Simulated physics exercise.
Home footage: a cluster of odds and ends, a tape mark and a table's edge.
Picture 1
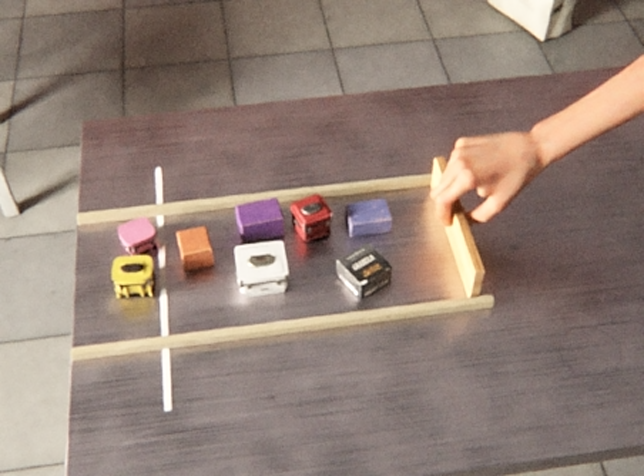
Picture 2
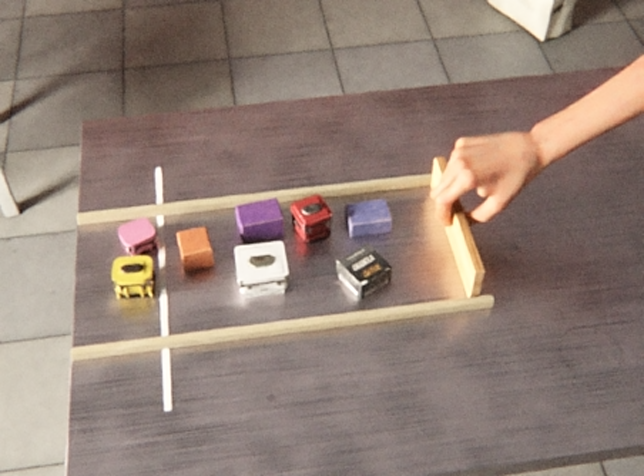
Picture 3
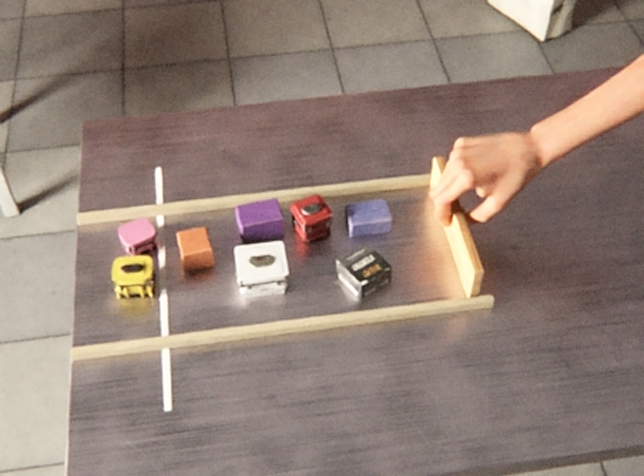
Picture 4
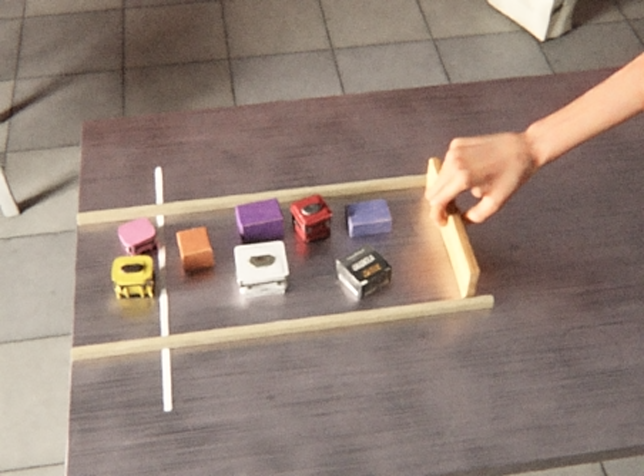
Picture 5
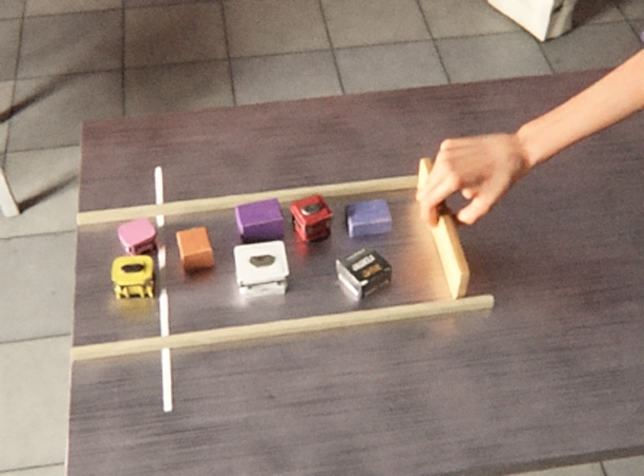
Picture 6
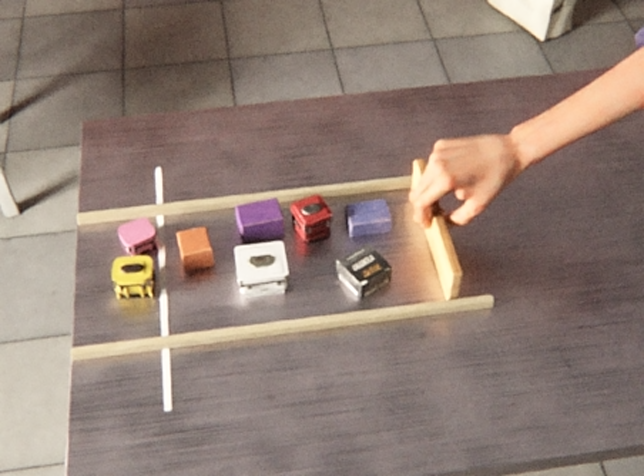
On a dark tabletop above a tiled floor, small colourful boxes and cases sit between two pale wooden strips, with a white tape line crossing at the left. A hand at the right first holds a wooden board still, then slides it slightly left while the objects stay in place.
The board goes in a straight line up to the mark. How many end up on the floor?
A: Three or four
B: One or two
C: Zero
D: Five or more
A.
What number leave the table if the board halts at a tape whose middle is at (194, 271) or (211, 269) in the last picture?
So it's 1 the first time and 1 the second time.
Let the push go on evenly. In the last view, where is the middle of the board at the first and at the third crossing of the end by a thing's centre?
Its middle is near (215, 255) and then near (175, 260).
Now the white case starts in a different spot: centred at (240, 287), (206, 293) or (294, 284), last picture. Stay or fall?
Result for the white case, in order - saved; saved; saved.
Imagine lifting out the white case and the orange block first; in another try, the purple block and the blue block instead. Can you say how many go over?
The counts would be 2 and 1.
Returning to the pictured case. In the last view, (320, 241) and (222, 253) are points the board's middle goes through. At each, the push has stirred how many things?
At the first place 6, at the second 8.
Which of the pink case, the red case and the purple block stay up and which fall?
Pink case: Falls off; red case: Stays; purple block: Falls off.
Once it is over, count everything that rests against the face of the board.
2.
Soon after, none off yet; yellow case at rest near (135, 277); pink case at rest near (138, 238); orange block moving near (189, 251).
By the end, the number that fall off is three or four; fallen, purple block, pink case and yellow case.
